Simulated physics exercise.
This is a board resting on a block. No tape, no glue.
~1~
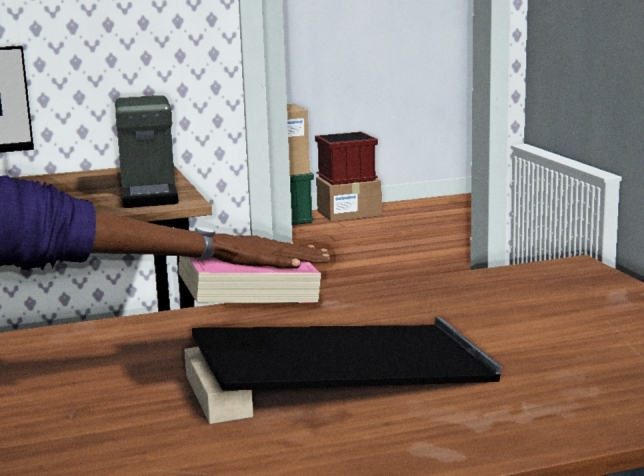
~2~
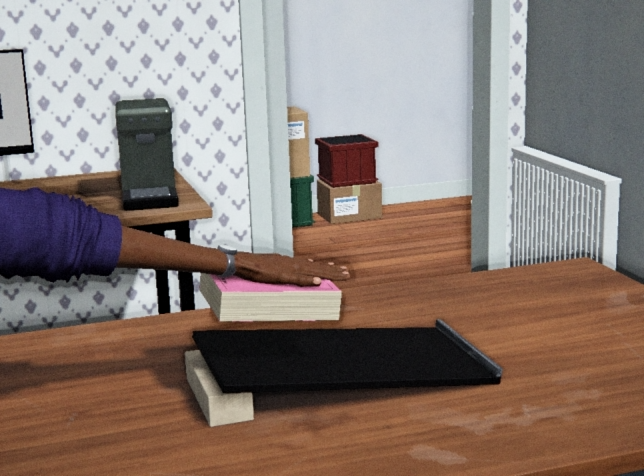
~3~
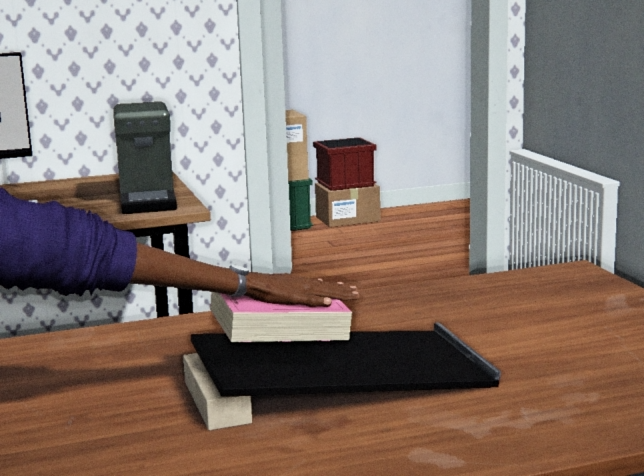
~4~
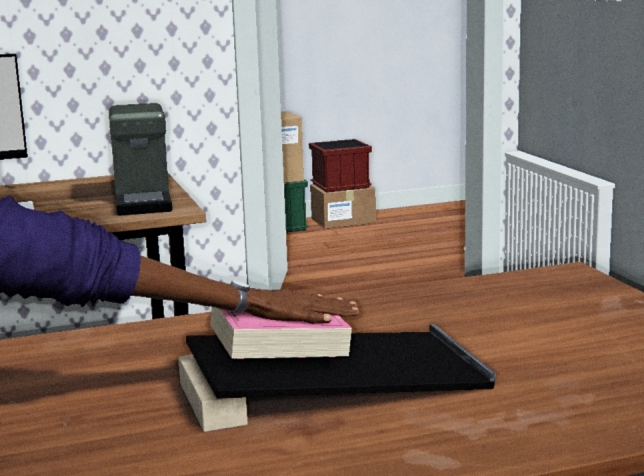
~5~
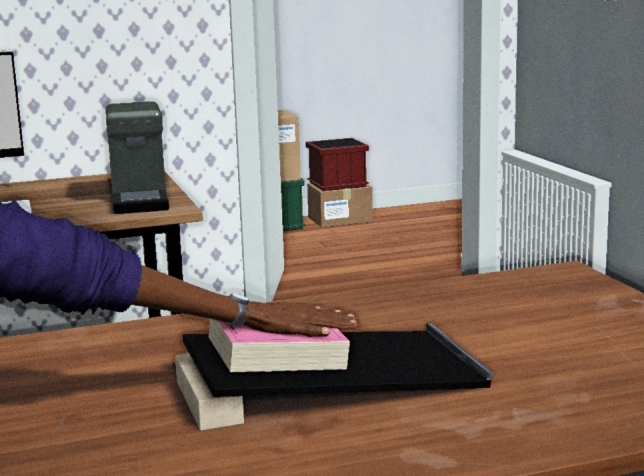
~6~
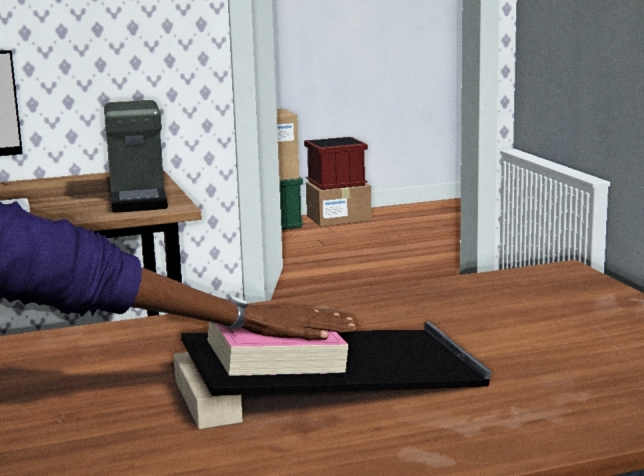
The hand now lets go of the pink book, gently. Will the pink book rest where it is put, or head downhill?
In the end the pink book stays where it is put.
Then, 0.20 s past the last view, nothing moves.
Then, 0.50 s past the last view, pink book resting near (276, 343).
Finally, it is still in place. Final places as the last picture's camera would see them, pink book near (276, 343). The pink book keeps its place.
